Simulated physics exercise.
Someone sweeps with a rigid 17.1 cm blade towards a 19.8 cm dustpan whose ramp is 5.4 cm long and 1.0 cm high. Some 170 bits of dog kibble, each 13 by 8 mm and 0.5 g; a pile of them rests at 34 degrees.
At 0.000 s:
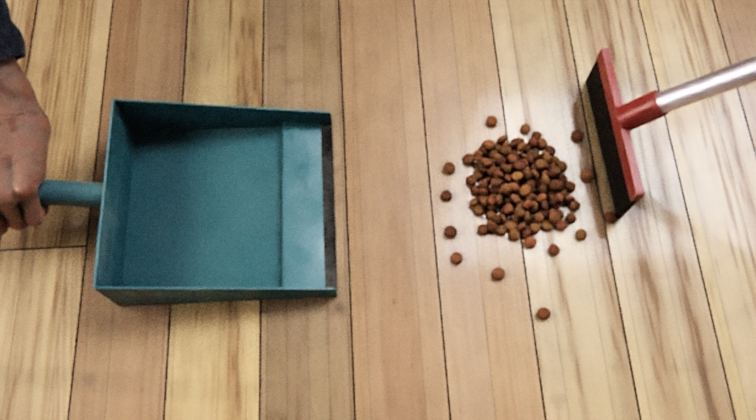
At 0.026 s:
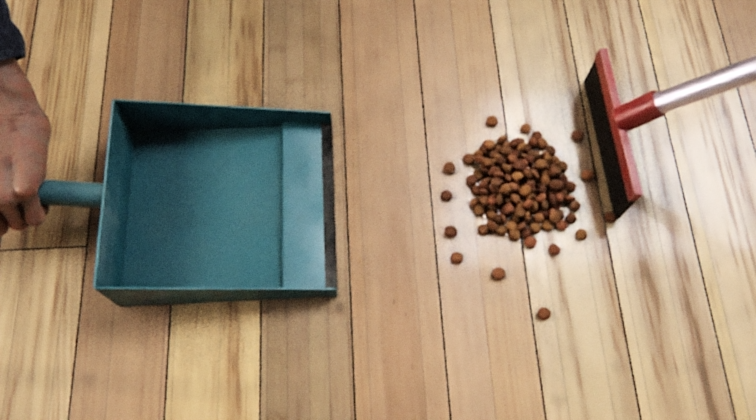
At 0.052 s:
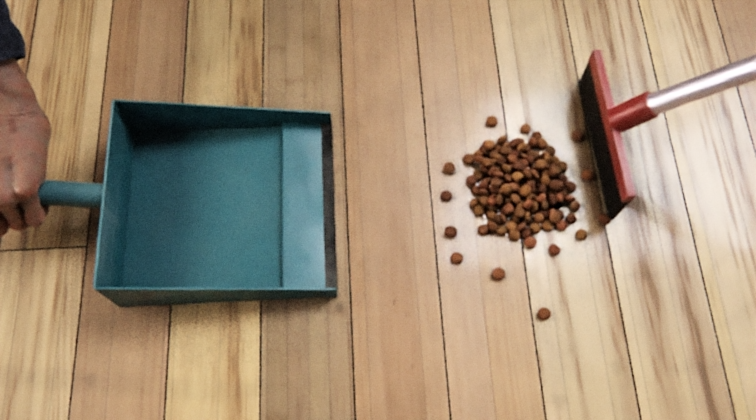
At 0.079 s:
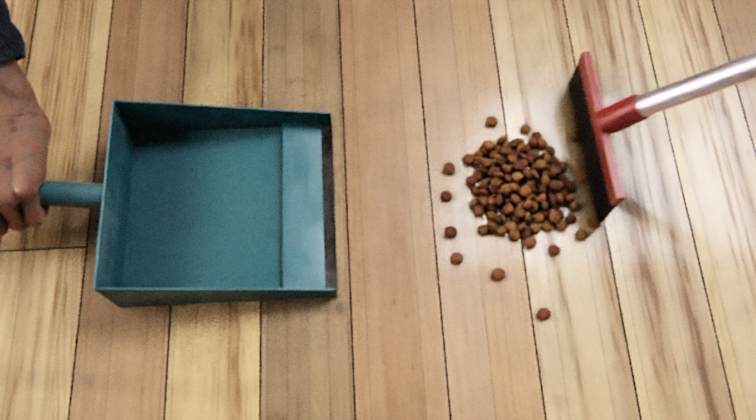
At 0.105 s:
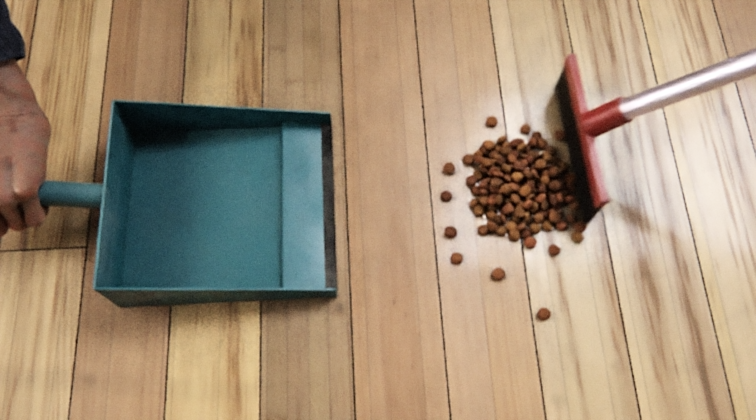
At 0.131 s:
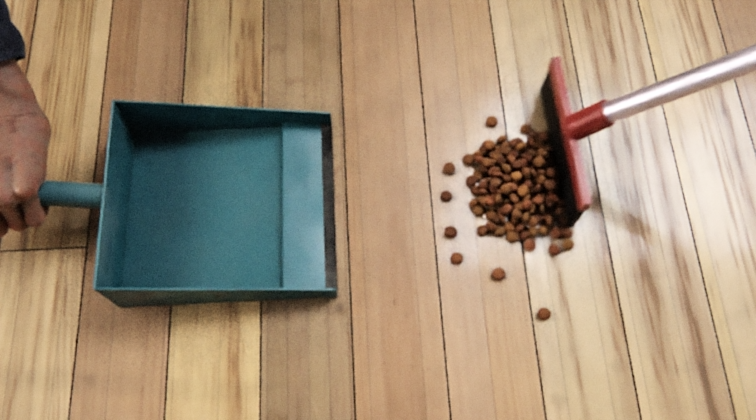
A floor of pale and tan wooden planks is seen from above, the view staying still. A dark teal dustpan lies at the left, its handle held by a hand at the edge, while a small heap of brown kibble with a few loose bits around it sits right of centre, near a red-backed sweeping head with a silvery handle. The head slides left into the heap's right side, nudging the nearest pieces, while the hand and dustpan stay put.
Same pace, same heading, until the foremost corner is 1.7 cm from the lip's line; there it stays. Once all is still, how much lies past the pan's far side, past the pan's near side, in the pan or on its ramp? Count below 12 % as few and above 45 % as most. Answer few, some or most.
Far side: Few, near side: Few, pan: Most.
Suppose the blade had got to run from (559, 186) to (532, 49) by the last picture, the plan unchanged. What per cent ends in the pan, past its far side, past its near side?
Pan 30, far 15, near 5.
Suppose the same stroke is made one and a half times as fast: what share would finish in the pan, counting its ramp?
In that case some 60 per cent.
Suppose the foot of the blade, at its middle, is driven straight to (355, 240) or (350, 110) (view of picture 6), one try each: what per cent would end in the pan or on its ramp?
Some 50 and 25 per cent.
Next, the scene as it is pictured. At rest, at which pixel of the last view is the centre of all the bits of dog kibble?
Near (329, 217).
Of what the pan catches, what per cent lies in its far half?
Some 40 per cent.
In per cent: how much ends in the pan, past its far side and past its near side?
Far side 5, near side 5, pan 50.
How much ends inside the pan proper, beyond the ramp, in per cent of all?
About 10 per cent.
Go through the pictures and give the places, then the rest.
In the first picture, blade from (636, 195) to (603, 57), moved 0.0 cm, 0 of the pieces shifted so far; middle of the pieces at (522, 183); pan at (212, 211).
In the second picture, blade from (634, 196) to (601, 58), moved 0.2 cm, 0 of the pieces shifted so far; middle of the pieces at (522, 183).
In the third picture, blade from (627, 197) to (595, 59), moved 0.9 cm, 1 of the pieces shifted so far; middle of the pieces at (522, 183).
In the fourth picture, blade from (616, 199) to (584, 61), moved 2.1 cm, 2 of the pieces shifted so far; middle of the pieces at (522, 183).
In the fifth picture, blade from (601, 202) to (570, 63), moved 3.7 cm, 5 of the pieces shifted so far; middle of the pieces at (522, 183).
In the sixth picture, blade from (584, 205) to (554, 66), moved 5.4 cm, 57 of the pieces shifted so far; middle of the pieces at (520, 183); pan at (213, 212). Its pace works out near 0.67 m/s, heading 8 degrees towards the viewer's side.
Then, at 0.31 s, middle of the blade 13 cm from the lip; 0 % over the lip, far side 0 %, near side 0 %.
After 0.42 s, middle of the blade 5 cm from the lip; 0 % over the lip, far side 5 %, near side 5 %.
After 0.67 s, middle of the blade 2 cm from the lip; 50 % over the lip, far side 5 %, near side 5 %.
In the end, at 1.2 s, far side 5 %, near side 5 %, pan 50 %, in front of the lip or behind the blade 40 %.
